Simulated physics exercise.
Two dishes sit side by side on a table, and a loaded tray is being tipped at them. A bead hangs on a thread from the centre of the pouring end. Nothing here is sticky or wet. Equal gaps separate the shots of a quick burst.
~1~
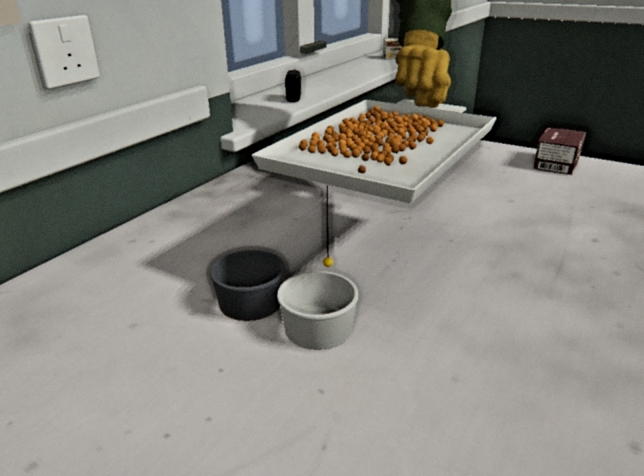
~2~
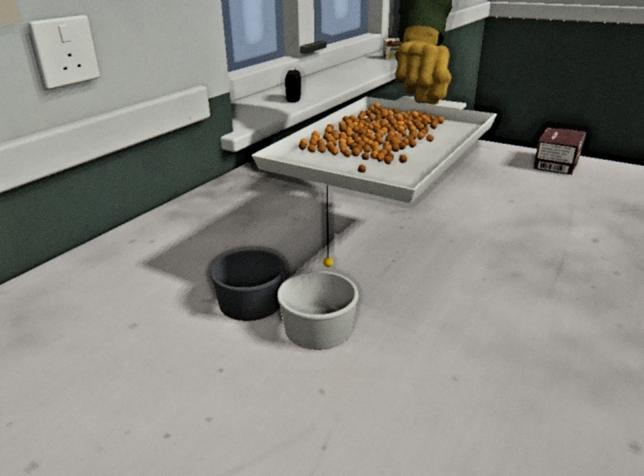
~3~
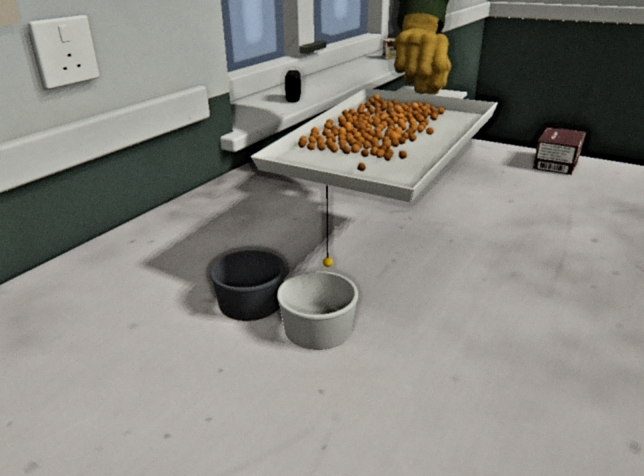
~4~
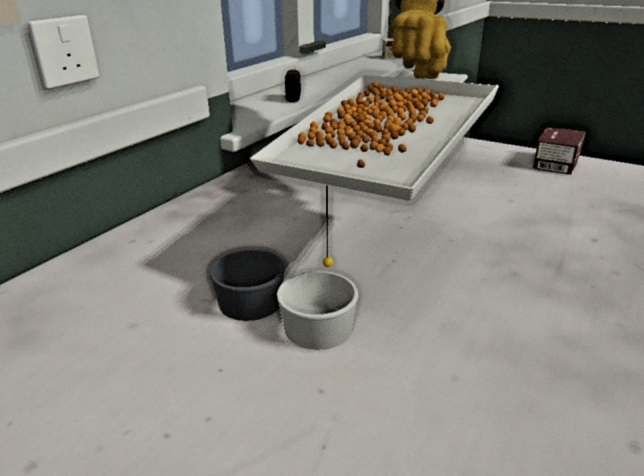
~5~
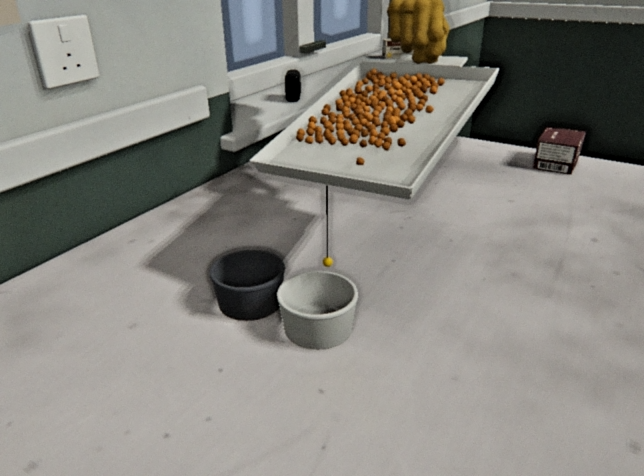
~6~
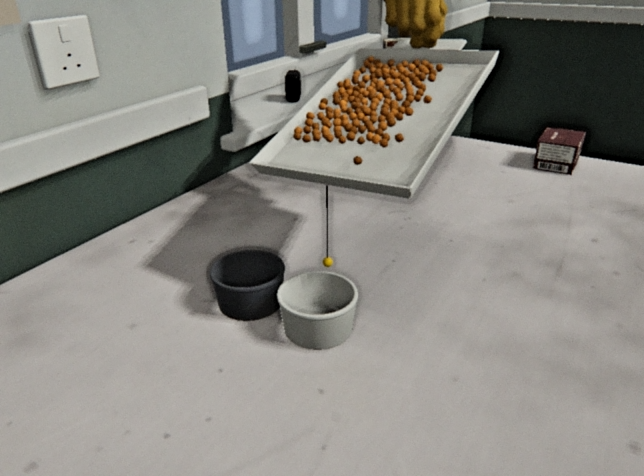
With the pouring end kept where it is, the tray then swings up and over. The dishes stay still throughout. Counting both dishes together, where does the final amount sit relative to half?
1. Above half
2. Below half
(1) Above half.
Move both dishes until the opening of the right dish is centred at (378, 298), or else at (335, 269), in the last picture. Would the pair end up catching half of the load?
The first try: The smaller part. The second: Under half.
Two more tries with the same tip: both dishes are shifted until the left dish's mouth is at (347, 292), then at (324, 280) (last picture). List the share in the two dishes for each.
10% for the first placement, 10% for the second.
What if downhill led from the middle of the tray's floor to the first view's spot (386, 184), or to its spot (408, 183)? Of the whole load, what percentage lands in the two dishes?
In order, some 20 % and some 0 %.
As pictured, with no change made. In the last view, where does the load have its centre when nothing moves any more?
Around (262, 305), give or take.
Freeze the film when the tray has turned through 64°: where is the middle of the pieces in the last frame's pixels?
Somewhere near pixel (297, 162).
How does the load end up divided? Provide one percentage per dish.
Left 50 %, right 30 %.
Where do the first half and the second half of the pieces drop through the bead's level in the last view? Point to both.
I'd put it at roughly (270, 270), and after that at roughly (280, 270).
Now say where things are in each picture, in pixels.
In the first picture, corners of the pouring end (258, 154) and (412, 187), level; middle of the load (376, 132), roasted chickpeas; left dish (226, 300); right dish (297, 327); bead on its thread (328, 262).
In the second picture, corners of the pouring end (258, 154) and (411, 187), level; middle of the load (376, 130).
In the third picture, corners of the pouring end (257, 155) and (411, 186), tipped barely, lowest at the left corner; middle of the load (376, 124).
In the fourth picture, corners of the pouring end (257, 157) and (410, 185), tipped a little, lowest at the left corner; middle of the load (375, 114).
In the fifth picture, corners of the pouring end (256, 159) and (409, 184), tipped a little, lowest at the left corner; middle of the load (374, 105).
In the sixth picture, corners of the pouring end (255, 160) and (408, 184), tipped clearly, lowest at the left corner; middle of the load (372, 97); left dish (226, 300); right dish (297, 327).
Just after the last frame, tray tipped steeply; the larger part on the tray; just a few in the right dish; just a few in the left dish; just a few outside both; about a tenth in the air.
A moment on, tray tipped past a quarter turn; roughly a quarter on the tray; about a tenth in the right dish; roughly a quarter in the left dish; about a tenth outside both; roughly a quarter in the air.
Further on, tray tipped past a quarter turn; roughly a quarter in the right dish; roughly half in the left dish; roughly a quarter outside both.
When it is over, tray tipped past a quarter turn; roughly a quarter in the right dish; roughly half in the left dish; roughly a quarter outside both.
